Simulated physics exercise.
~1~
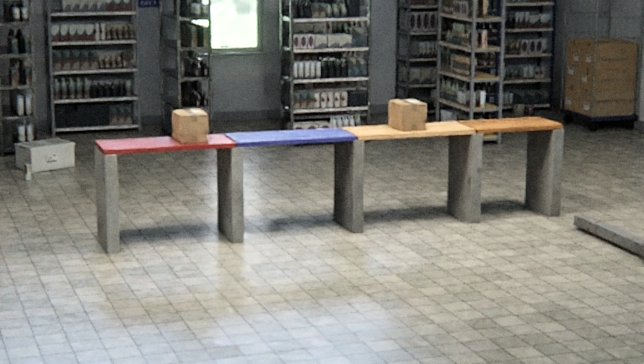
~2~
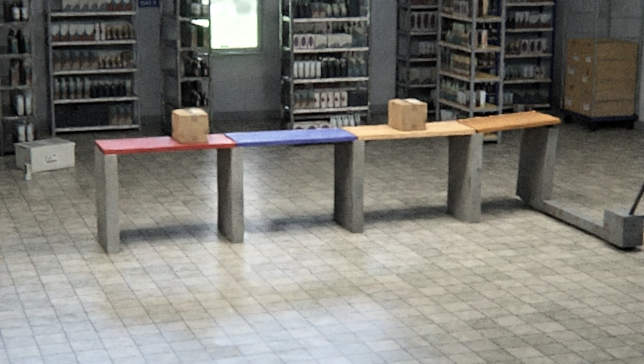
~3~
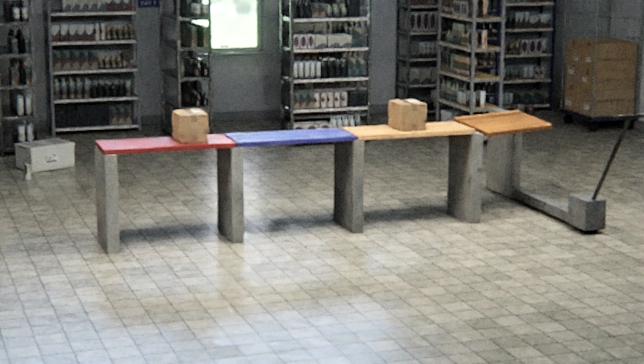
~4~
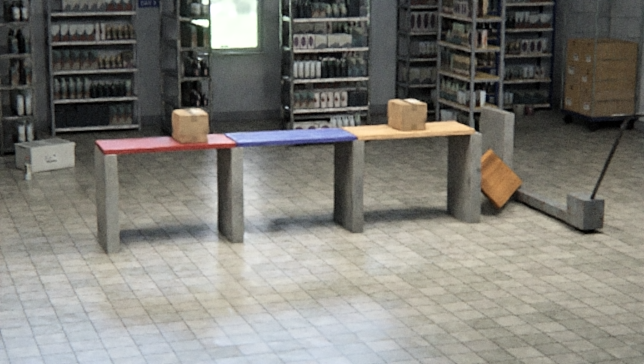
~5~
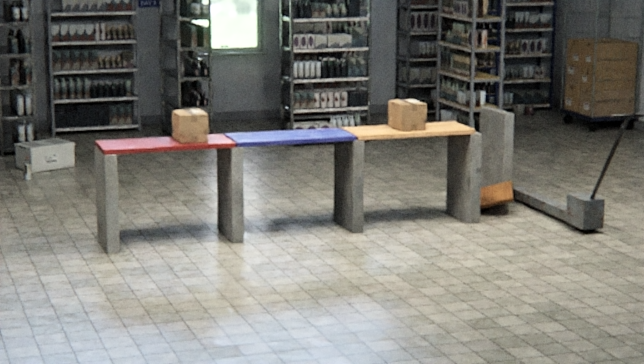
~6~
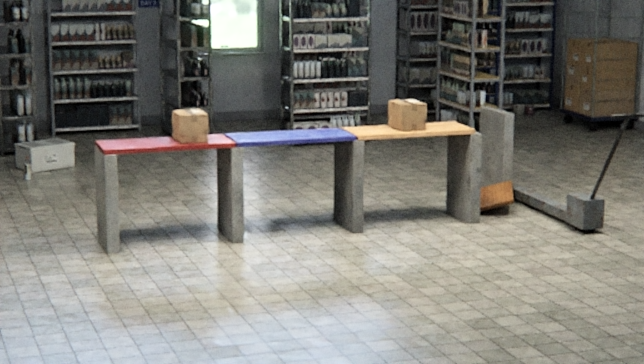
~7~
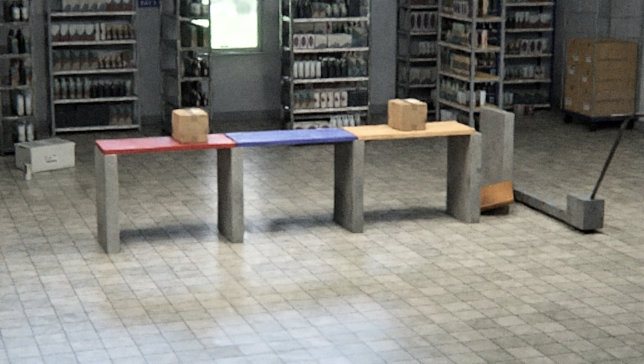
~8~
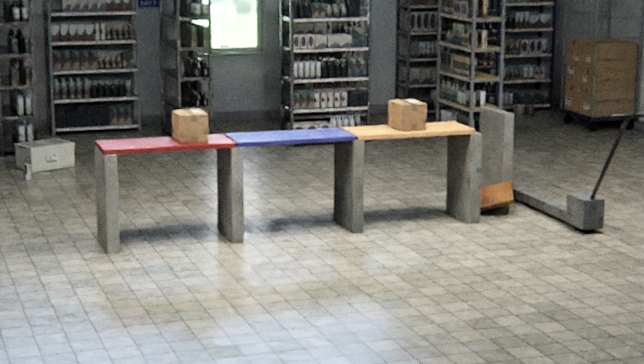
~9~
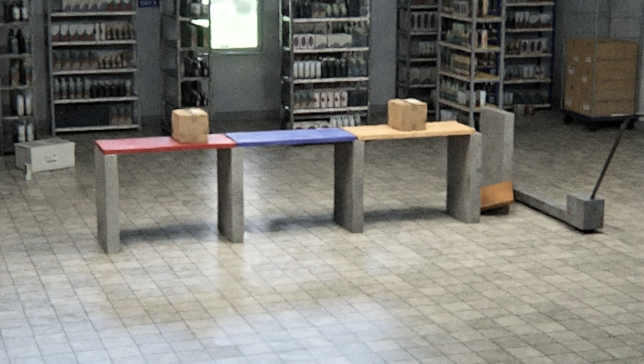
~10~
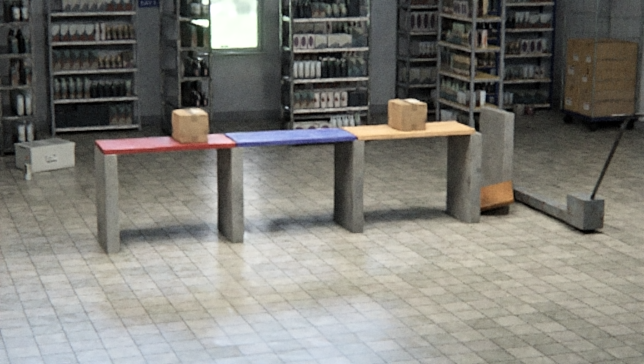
The clip shows a low jack sliding in from the right against the rightmost upright of a makeshift rack, pushing it left until the end orange board drops to the floor, while the upright stays standing and the red and blue boards remain in place.
